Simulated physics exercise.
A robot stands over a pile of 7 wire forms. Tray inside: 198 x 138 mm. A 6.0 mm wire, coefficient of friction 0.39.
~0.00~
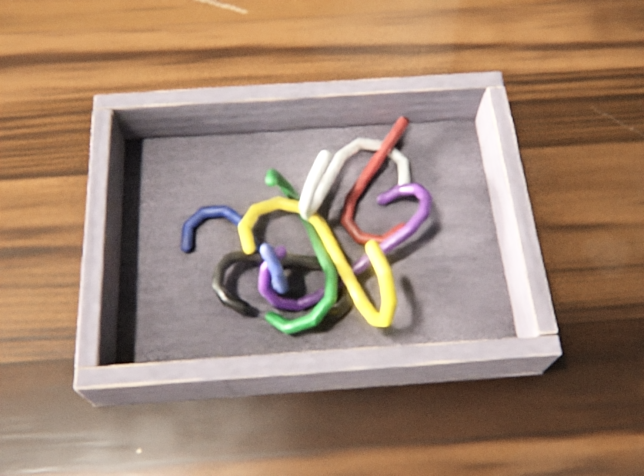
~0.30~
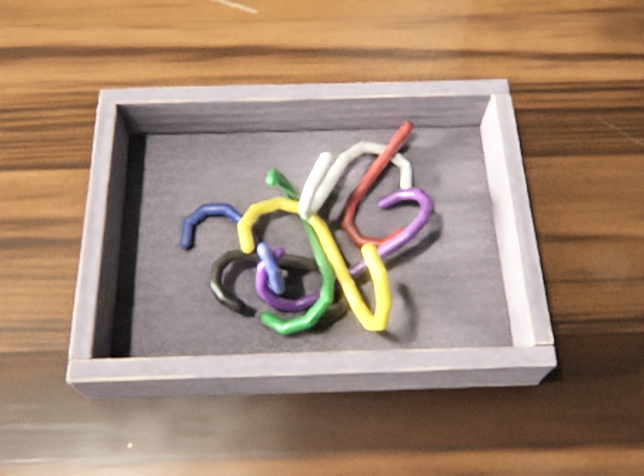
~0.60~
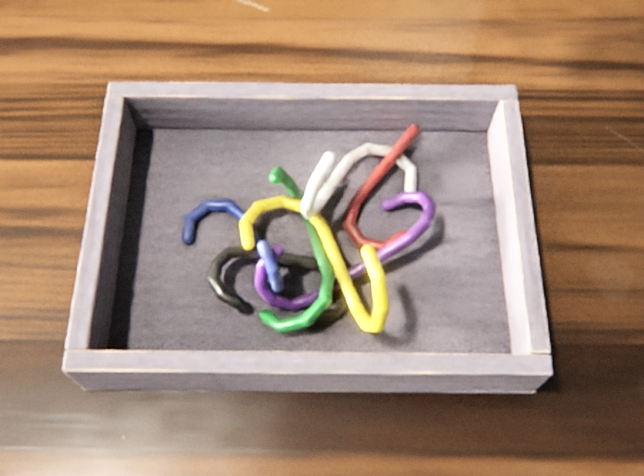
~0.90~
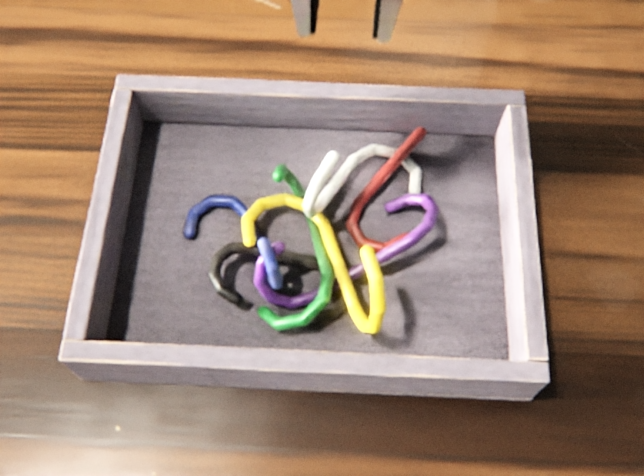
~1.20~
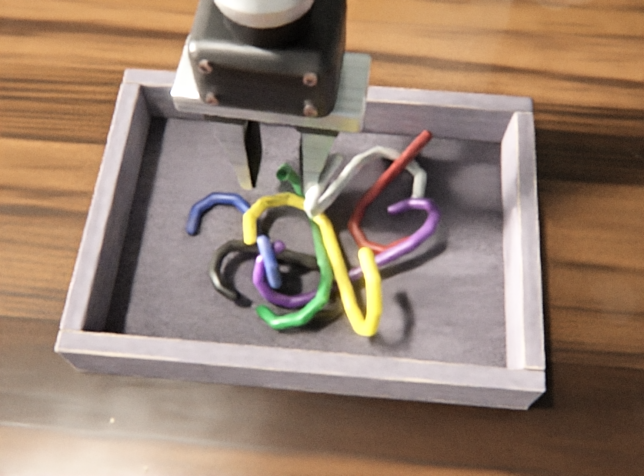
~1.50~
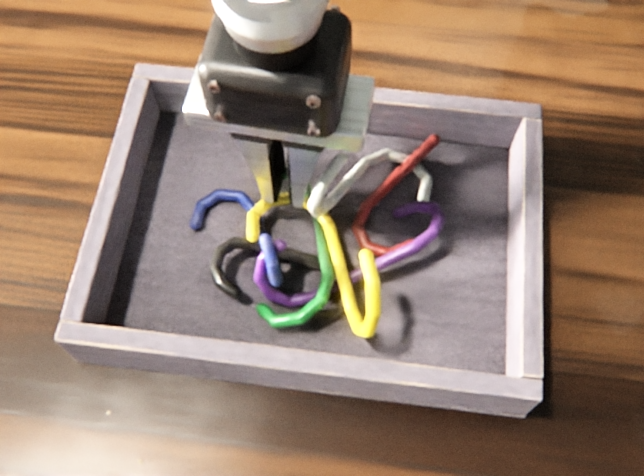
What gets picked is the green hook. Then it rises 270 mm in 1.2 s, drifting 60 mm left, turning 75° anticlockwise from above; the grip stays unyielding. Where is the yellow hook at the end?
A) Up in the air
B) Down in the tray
Up in the air.
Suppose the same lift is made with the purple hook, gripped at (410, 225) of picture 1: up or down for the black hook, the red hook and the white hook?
In that case the black hook remains where it was, the red hook remains where it was, and the white hook remains where it was.
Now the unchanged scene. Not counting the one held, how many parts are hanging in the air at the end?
Leaving the held part aside, the answer is 1.
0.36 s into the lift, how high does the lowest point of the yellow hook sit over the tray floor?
Height: Approx. 0 mm.
After 1.86 s, lowest point more than 20 mm over the tray floor, green hook 59 mm.
After 2.16 s, lowest point more than 20 mm over the tray floor, green hook 159 mm, yellow hook 69 mm.
After 2.70 s, lowest point more than 20 mm over the tray floor, green hook 273 mm, yellow hook 183 mm.
At rest, hanging green hook 273 mm, yellow hook 183 mm; the other 5 are down.
